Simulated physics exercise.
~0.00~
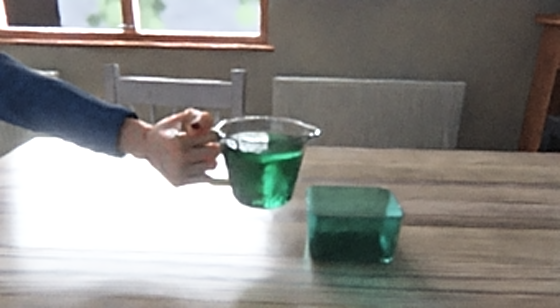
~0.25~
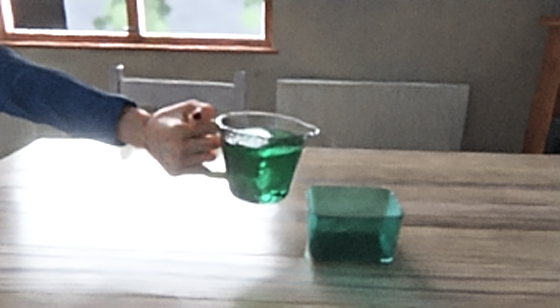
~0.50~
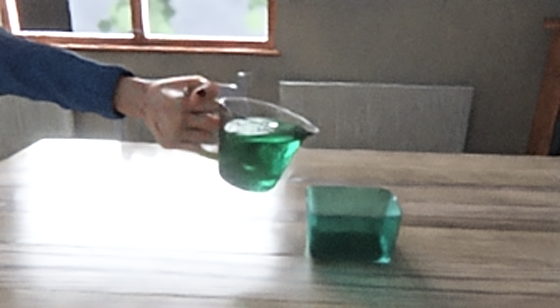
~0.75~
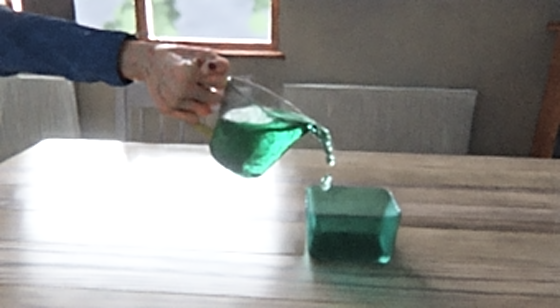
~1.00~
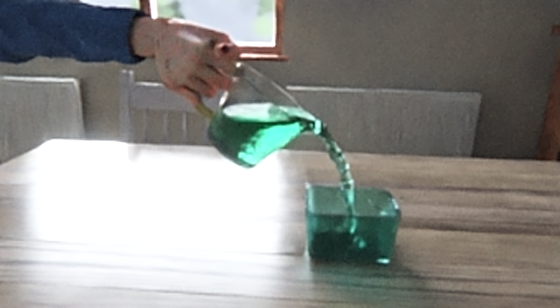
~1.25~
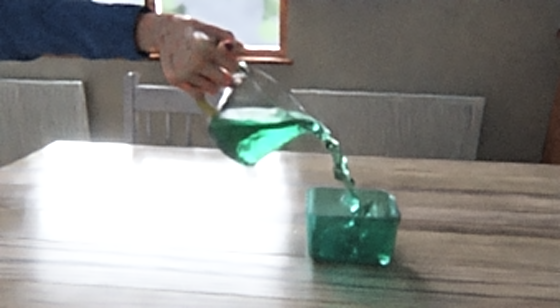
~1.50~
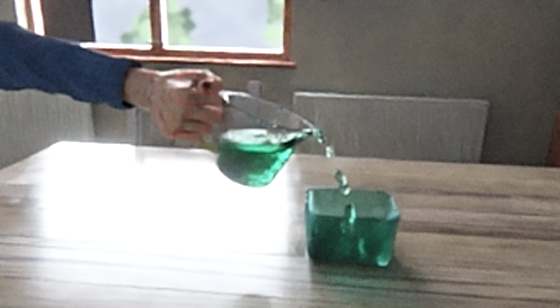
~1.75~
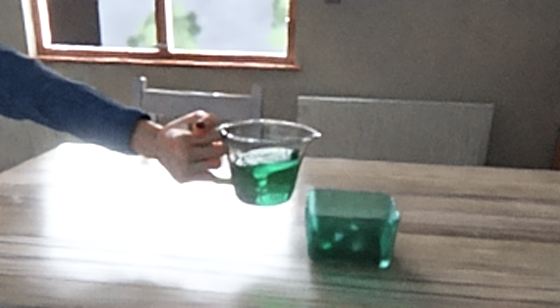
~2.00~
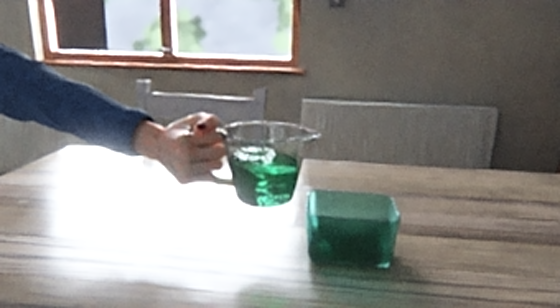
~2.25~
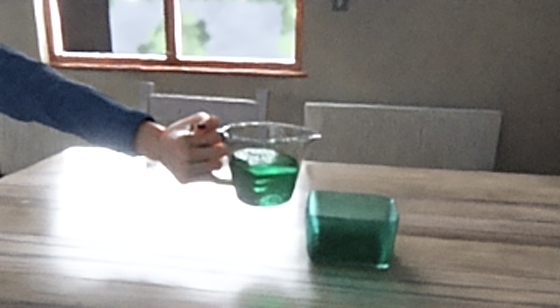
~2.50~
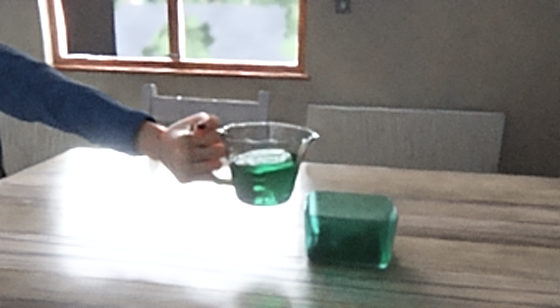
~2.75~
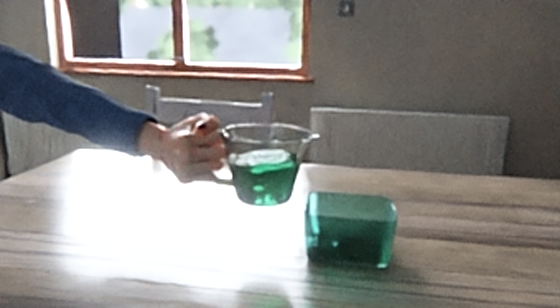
A hand tips a glass jug rightward, pours green liquid into a tub, then levels it.
